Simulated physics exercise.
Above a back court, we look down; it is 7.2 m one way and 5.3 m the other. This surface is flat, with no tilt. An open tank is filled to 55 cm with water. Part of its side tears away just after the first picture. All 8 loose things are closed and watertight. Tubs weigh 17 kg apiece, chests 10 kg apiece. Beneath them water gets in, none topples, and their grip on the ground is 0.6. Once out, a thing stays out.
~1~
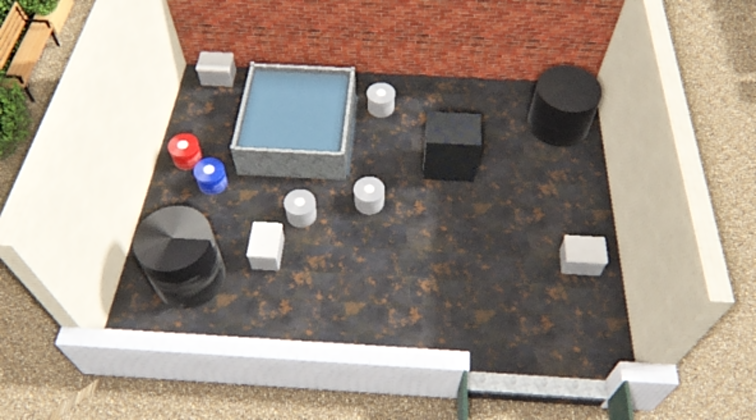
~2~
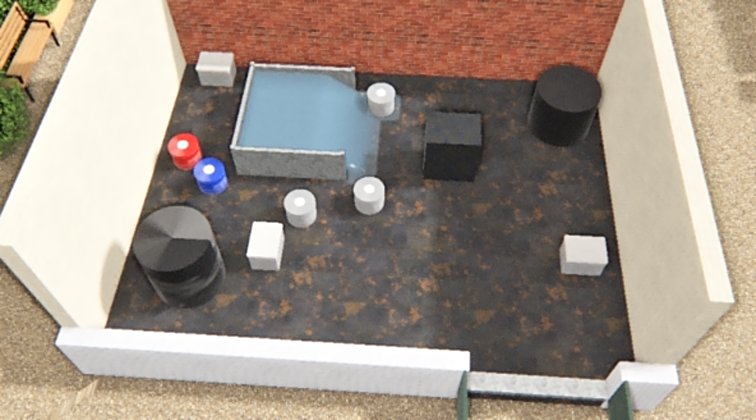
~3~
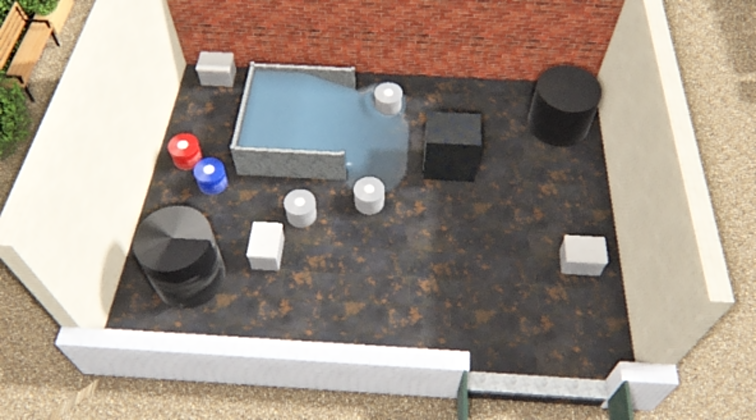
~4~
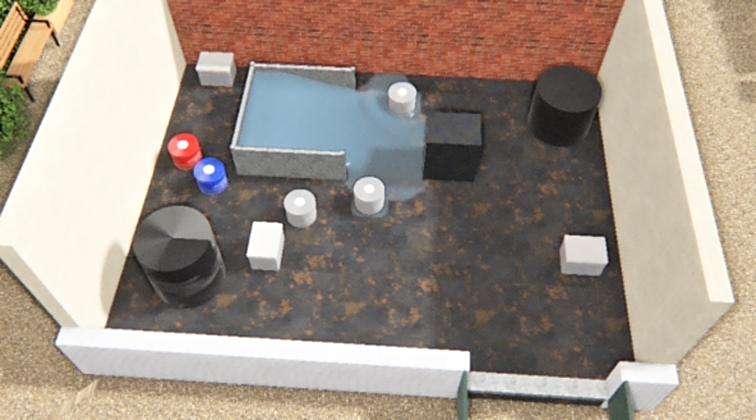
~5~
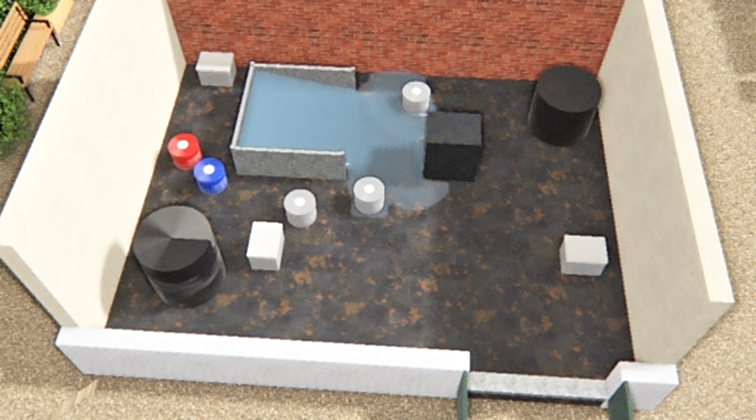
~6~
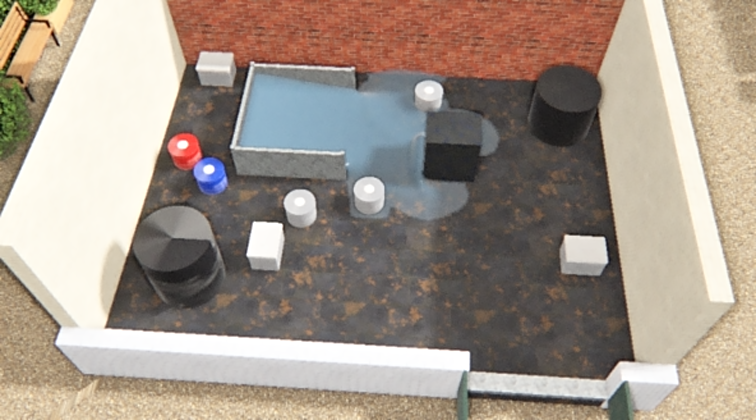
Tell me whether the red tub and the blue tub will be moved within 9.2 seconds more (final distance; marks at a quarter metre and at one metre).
In the end, the red tub is essentially where it was and the blue tub is essentially where it was.
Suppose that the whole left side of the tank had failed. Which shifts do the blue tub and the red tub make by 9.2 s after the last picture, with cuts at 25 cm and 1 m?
The blue tub would move somewhat and the red tub would be washed far off.
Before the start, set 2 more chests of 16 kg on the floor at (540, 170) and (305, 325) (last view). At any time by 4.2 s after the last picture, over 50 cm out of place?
As asked, in order: Clear of the mark; shy of the mark.
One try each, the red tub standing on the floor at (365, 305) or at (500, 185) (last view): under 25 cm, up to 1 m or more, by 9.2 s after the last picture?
Well, it scarcely moves on the first try and scarcely moves on the second.
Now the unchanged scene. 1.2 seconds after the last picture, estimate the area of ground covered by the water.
Some 18 m2 of it.
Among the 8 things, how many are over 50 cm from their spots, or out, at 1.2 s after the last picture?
By that point, 1.
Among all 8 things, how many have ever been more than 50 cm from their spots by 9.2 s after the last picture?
The number is 2.
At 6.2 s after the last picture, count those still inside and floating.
I get 0.
Then, 1.2 s after the last picture the red tub is near (183, 145), 0.0 m from its start, aground; the blue tub is near (209, 170), 0.0 m from its start, aground; 0 of 8 are out; 1 afloat.
Then, 3.8 s after the last picture the red tub is near (183, 145), 0.0 m from its start, aground; the blue tub is near (209, 170), 0.0 m from its start, aground; 0 of 8 are out; 2 afloat.
Then, 6.2 s after the last picture the red tub is near (183, 145), 0.0 m from its start, aground; the blue tub is near (209, 170), 0.0 m from its start, aground; 1 of 8 are out; 0 afloat.
Then, 9.2 s after the last picture the red tub is near (183, 145), 0.0 m from its start, aground; the blue tub is near (209, 170), 0.0 m from its start, aground; 1 of 8 are out; 0 afloat.
